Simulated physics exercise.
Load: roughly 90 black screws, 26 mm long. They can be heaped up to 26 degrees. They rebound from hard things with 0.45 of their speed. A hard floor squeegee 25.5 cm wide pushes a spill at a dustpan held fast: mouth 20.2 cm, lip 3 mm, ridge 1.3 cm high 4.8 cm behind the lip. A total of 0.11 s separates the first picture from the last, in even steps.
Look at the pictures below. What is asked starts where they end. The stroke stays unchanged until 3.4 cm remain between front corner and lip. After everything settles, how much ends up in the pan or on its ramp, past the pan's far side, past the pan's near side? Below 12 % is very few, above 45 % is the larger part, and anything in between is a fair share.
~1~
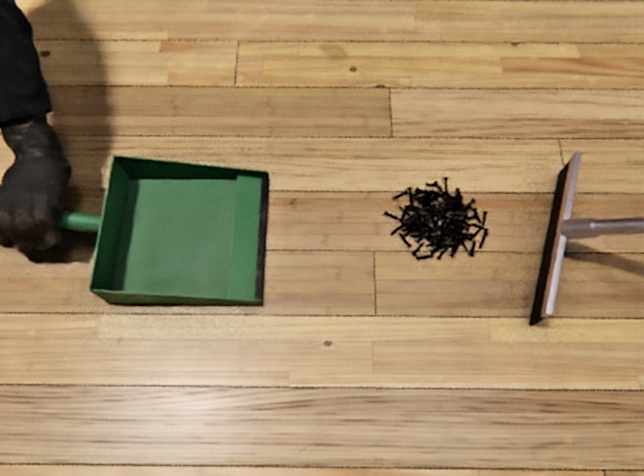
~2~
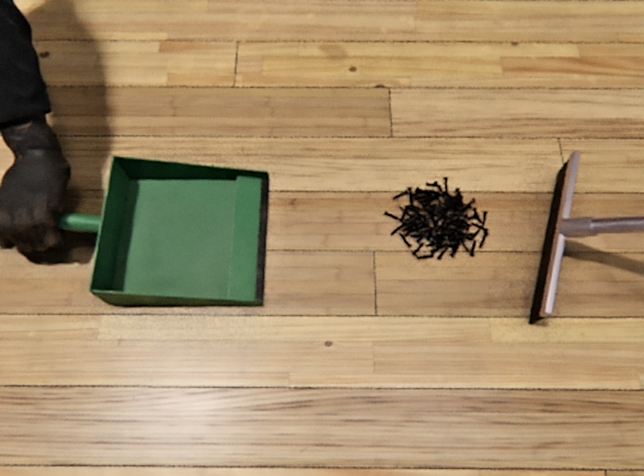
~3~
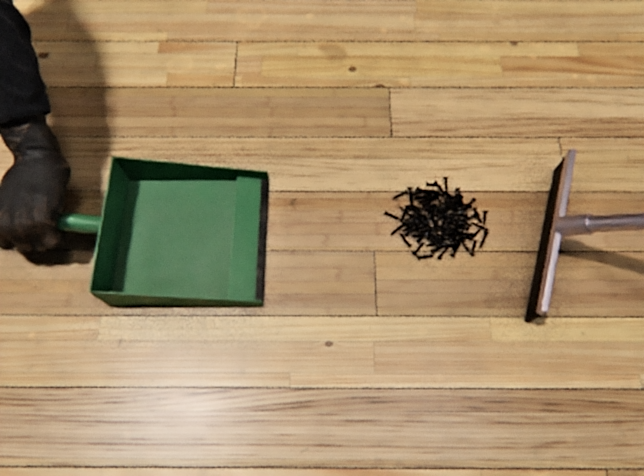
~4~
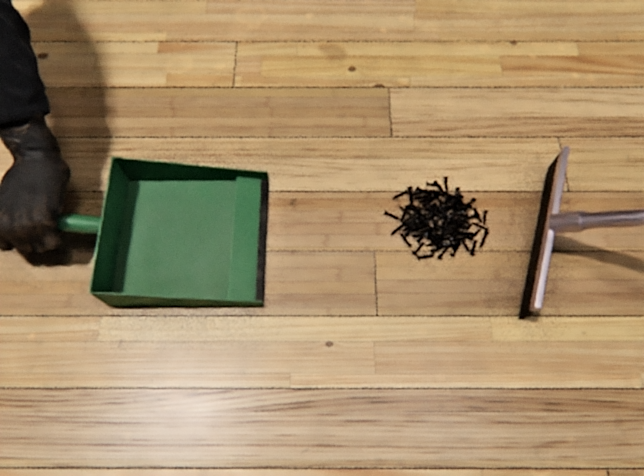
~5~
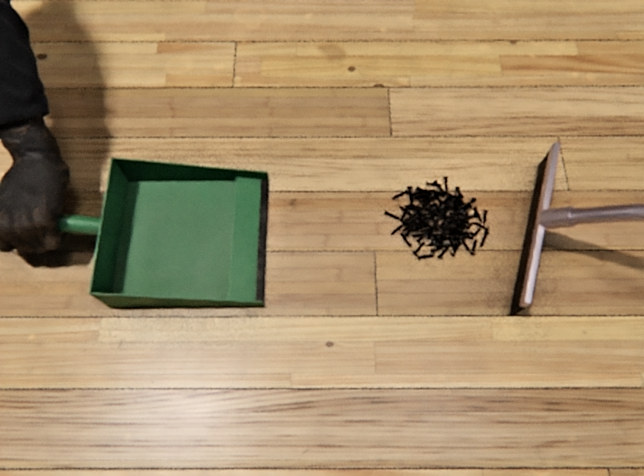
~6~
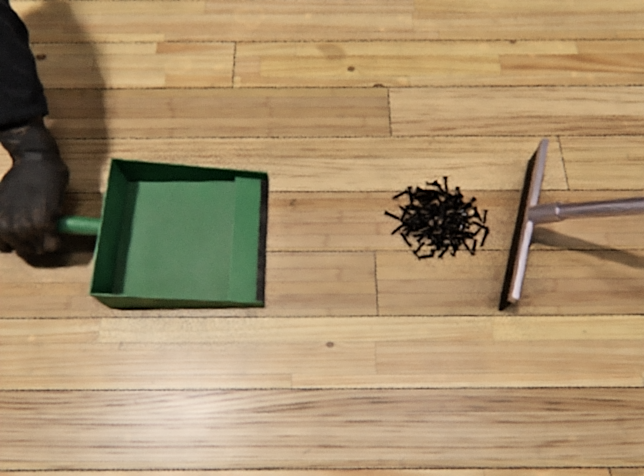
Pan: Very few, far side: The larger part, near side: Very few.
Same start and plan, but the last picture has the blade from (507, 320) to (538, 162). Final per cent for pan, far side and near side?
Final per cent - pan 5, far 25, near 0.
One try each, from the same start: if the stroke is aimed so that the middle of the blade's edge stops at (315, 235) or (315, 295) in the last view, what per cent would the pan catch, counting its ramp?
Close to 5 and 0 in a hundred, in that order.
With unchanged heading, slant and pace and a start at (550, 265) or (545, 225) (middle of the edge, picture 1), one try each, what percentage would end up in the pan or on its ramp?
About 5 and 10 per cent.
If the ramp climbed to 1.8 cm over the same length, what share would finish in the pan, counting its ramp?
That change would give about 5 per cent.
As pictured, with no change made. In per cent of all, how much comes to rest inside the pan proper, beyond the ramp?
Estimate: Close to 0 per cent of the total.
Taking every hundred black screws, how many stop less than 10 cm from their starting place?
0 %.
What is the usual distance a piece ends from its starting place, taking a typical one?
It works out to some 26 cm.
Then, 0.21 s after the last picture, middle of the blade 22 cm from the lip; 0 % over the lip, far side 20 %, near side 0 %.
Then, 0.35 s after the last picture, middle of the blade 12 cm from the lip; 0 % over the lip, far side 45 %, near side 0 %.
Then, 0.62 s after the last picture, middle of the blade 7 cm from the lip; 5 % over the lip, far side 60 %, near side 0 %.
In the end, pan 5 %, far side 60 %, near side 0 %, in front of the lip or behind the blade 30 %.
